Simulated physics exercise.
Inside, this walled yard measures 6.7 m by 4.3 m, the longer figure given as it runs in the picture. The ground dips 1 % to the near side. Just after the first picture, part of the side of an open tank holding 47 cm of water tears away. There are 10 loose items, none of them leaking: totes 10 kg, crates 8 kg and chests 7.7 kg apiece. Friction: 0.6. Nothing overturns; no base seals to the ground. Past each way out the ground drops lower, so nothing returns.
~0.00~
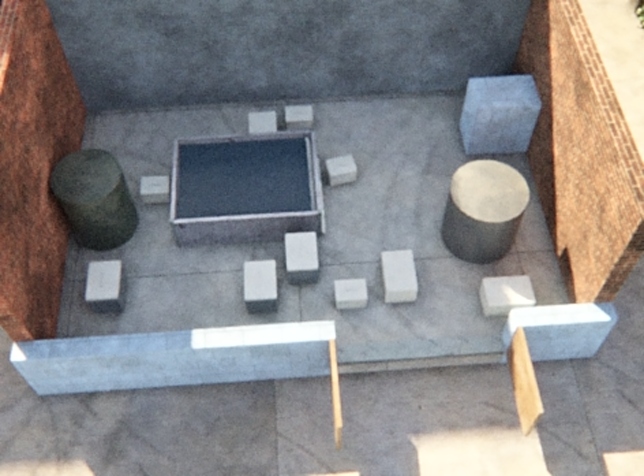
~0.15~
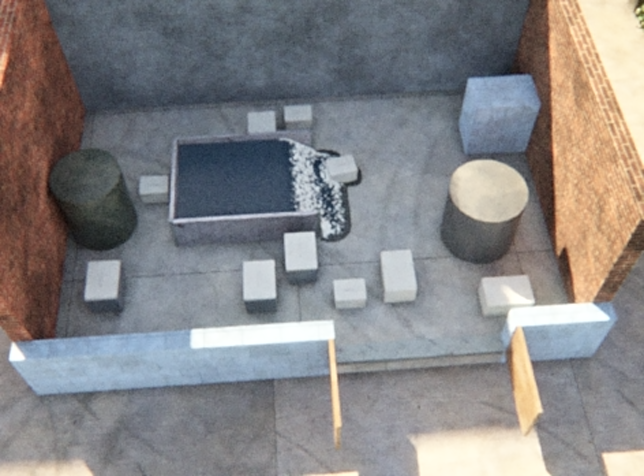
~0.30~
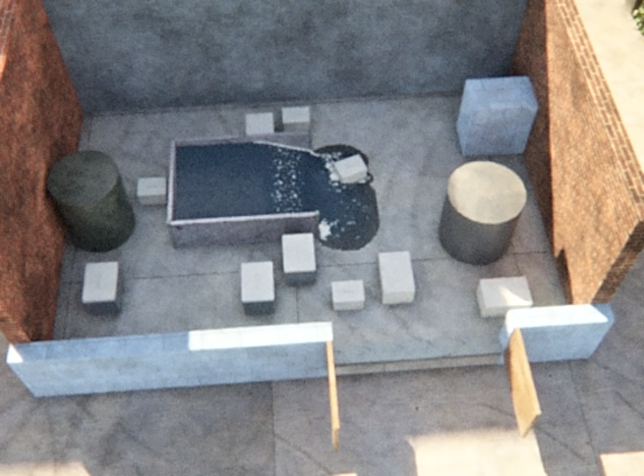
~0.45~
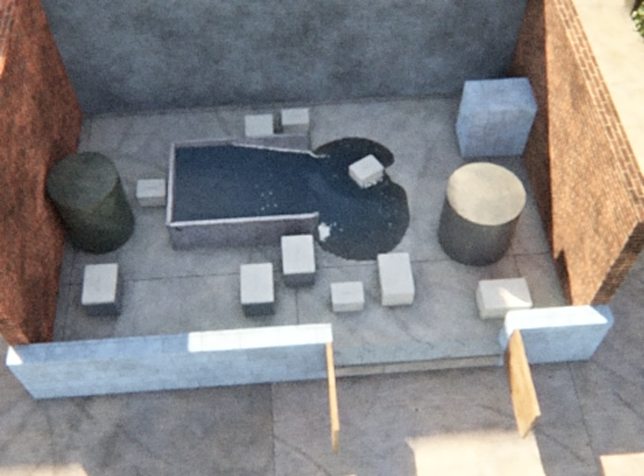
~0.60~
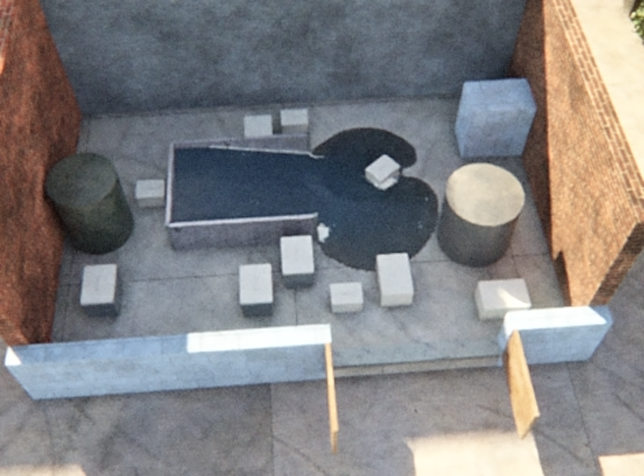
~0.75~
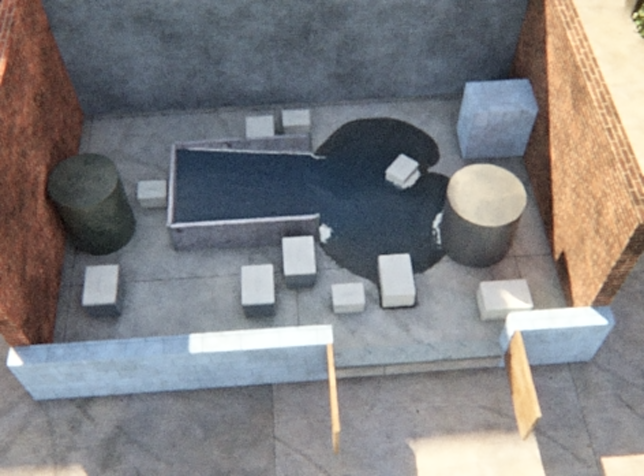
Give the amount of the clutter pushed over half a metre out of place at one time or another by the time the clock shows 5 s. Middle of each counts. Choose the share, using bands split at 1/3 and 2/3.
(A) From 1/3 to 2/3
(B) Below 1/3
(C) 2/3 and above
B, below 1/3.
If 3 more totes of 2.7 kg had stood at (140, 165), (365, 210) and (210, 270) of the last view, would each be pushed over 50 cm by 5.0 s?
Each in turn ends up within the limit, beyond the limit, within the limit.
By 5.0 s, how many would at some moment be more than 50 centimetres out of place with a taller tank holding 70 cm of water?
Then 4 of them.
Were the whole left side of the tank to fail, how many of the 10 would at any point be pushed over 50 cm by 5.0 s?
You'd get 4 in that case.
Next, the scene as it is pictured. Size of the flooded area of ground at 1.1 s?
I'd put it close to 9.5 m2.
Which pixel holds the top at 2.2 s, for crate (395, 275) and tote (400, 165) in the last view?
Estimated pixels: (412, 303) and (525, 163).
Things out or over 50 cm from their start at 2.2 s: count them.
1 in all.
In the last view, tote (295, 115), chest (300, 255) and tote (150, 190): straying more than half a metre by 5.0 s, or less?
One by one: Below the line; below the line; below the line.
After 1.1 s 1 of 10 are over 50 cm from their spots; 0 afloat.
After 2.2 s 1 of 10 are over 50 cm from their spots; 1 afloat.
After 3.5 s 2 of 10 are over 50 cm from their spots; 1 afloat.
After 5.0 s 3 of 10 are over 50 cm from their spots, and 3 have been at some point; 0 afloat.
